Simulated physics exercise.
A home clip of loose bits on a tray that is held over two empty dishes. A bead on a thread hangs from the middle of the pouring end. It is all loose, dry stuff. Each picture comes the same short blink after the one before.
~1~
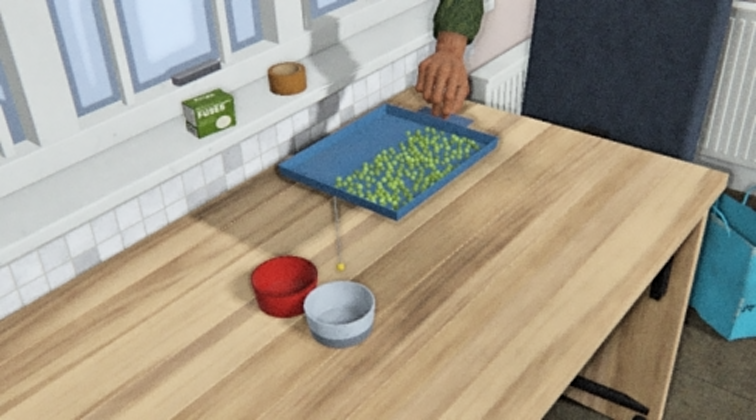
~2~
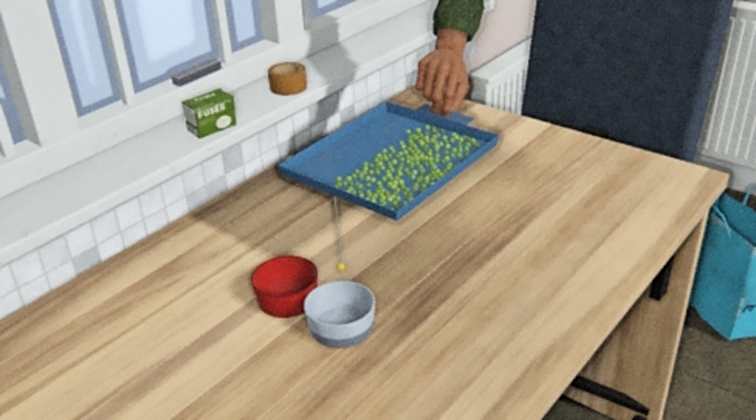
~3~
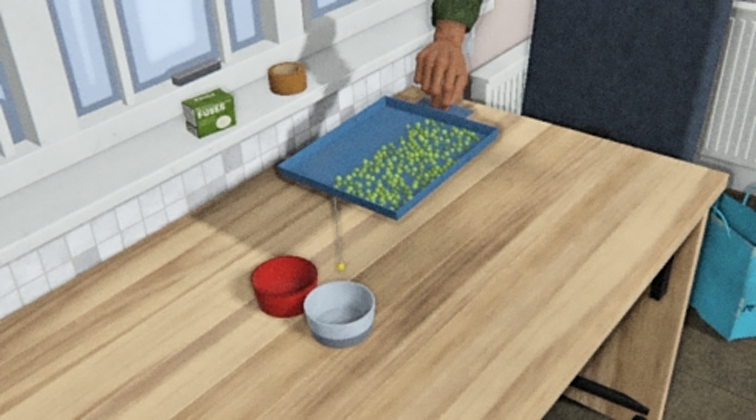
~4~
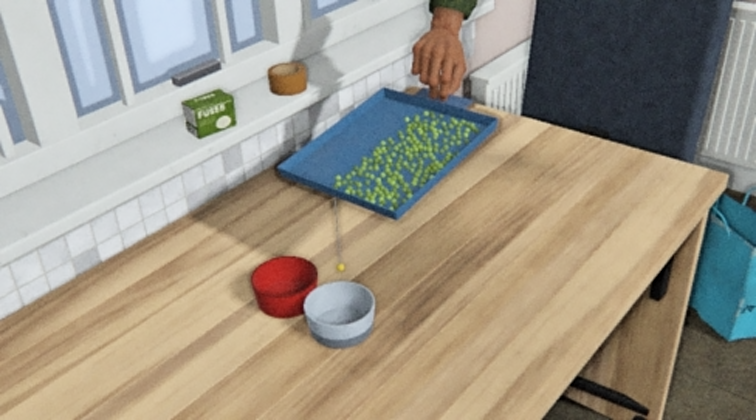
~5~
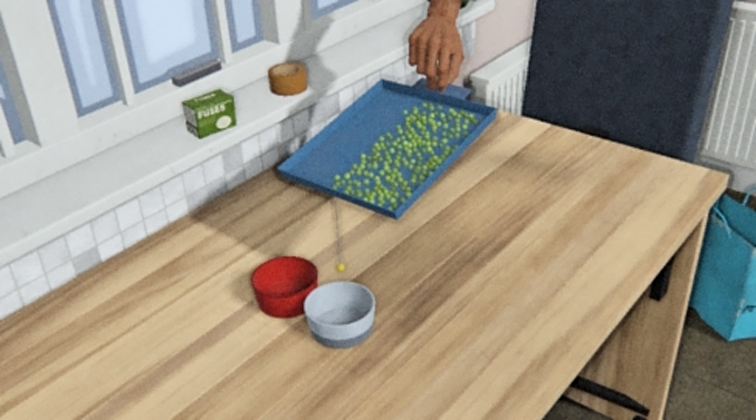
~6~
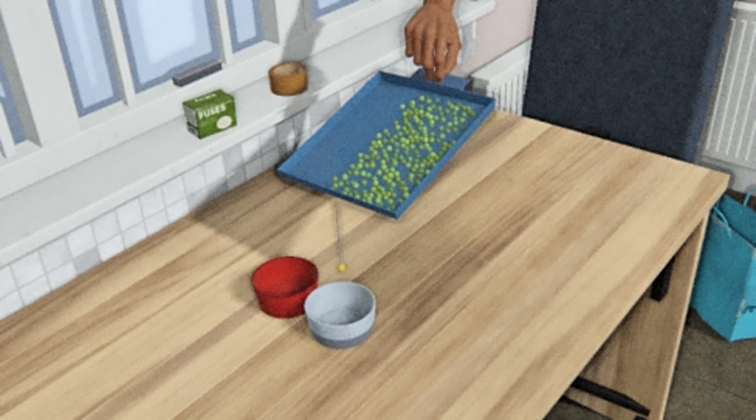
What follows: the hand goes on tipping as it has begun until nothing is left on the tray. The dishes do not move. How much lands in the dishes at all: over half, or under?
Together they catch over half.
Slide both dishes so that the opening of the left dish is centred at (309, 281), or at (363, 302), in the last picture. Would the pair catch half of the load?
At the first place over half, at the second below a half.
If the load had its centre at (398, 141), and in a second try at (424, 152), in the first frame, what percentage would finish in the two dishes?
Roughly 90 per cent, and 90 per cent.
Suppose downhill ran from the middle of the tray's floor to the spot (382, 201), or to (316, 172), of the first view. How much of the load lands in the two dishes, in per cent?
In turn 10 and 20 in a hundred.
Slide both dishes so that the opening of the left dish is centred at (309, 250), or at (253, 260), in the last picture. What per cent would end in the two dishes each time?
Roughly 10 per cent, and 50 per cent.
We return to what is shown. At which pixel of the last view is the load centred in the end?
Near (321, 319).
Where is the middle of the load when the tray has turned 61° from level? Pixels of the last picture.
Roughly at (344, 187).
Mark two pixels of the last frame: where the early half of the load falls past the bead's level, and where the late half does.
Early half (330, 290), late half (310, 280).
Shortly afterwards, tray tipped steeply; all but a few on the tray; only a few in the right dish; only a few outside both; a little in the air.
Next, tray tipped past a quarter turn; near two thirds on the tray; a little in the right dish; only a few in the left dish; only a few outside both; near a third in the air.
Some moments later, tray tipped past a quarter turn; near half in the right dish; near a third in the left dish; near a quarter outside both.
In the end, tray tipped past a quarter turn; near half in the right dish; near a third in the left dish; near a quarter outside both.
